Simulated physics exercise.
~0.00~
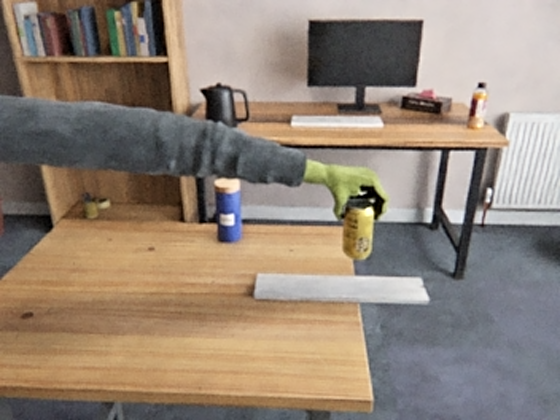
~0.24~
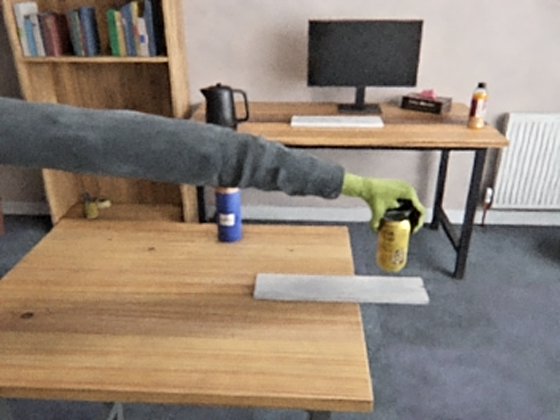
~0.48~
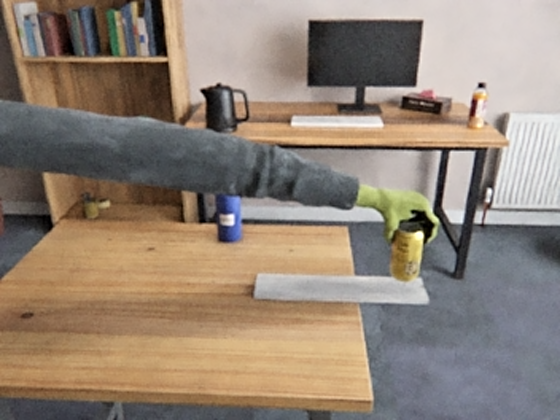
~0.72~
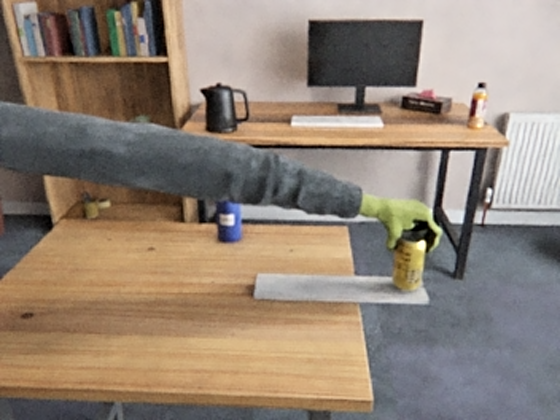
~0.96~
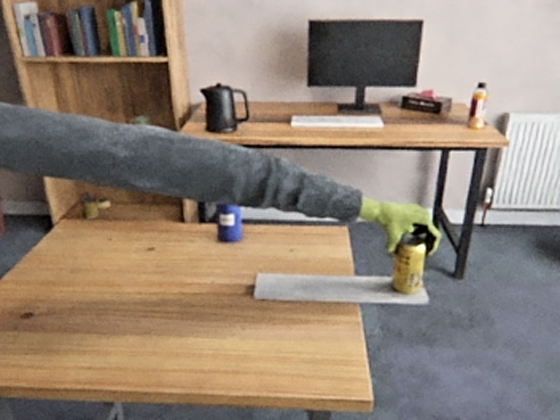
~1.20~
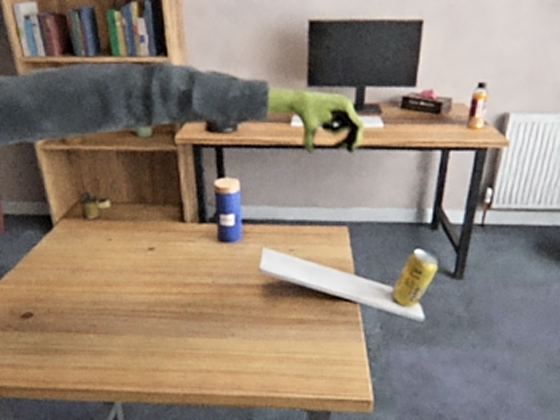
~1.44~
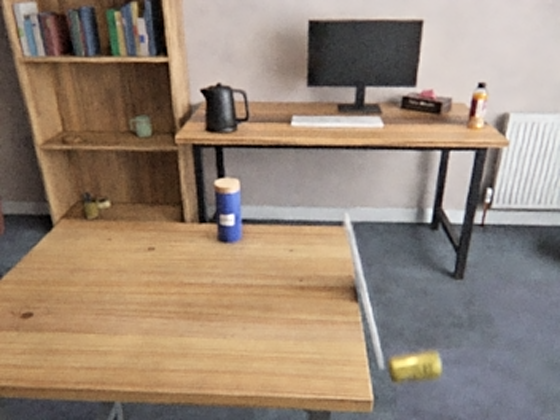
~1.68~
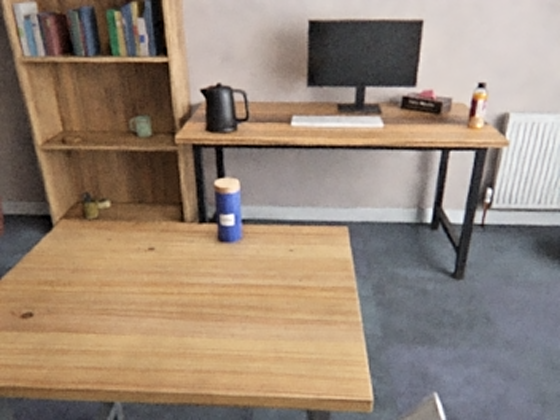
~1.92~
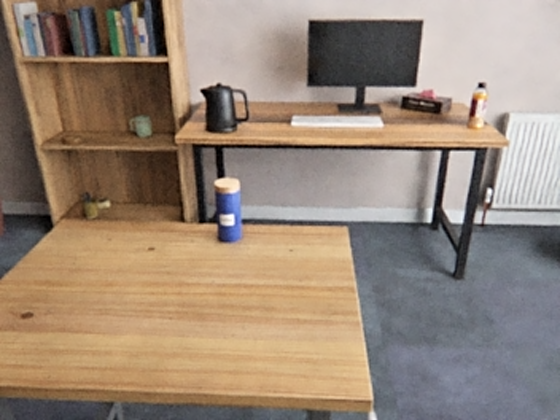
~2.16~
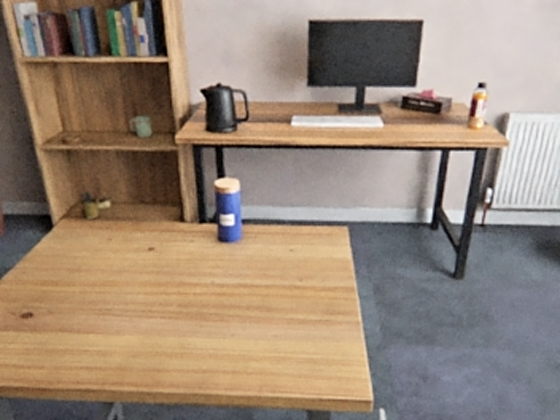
A yellow can set on an overhanging white board tips it off the table.
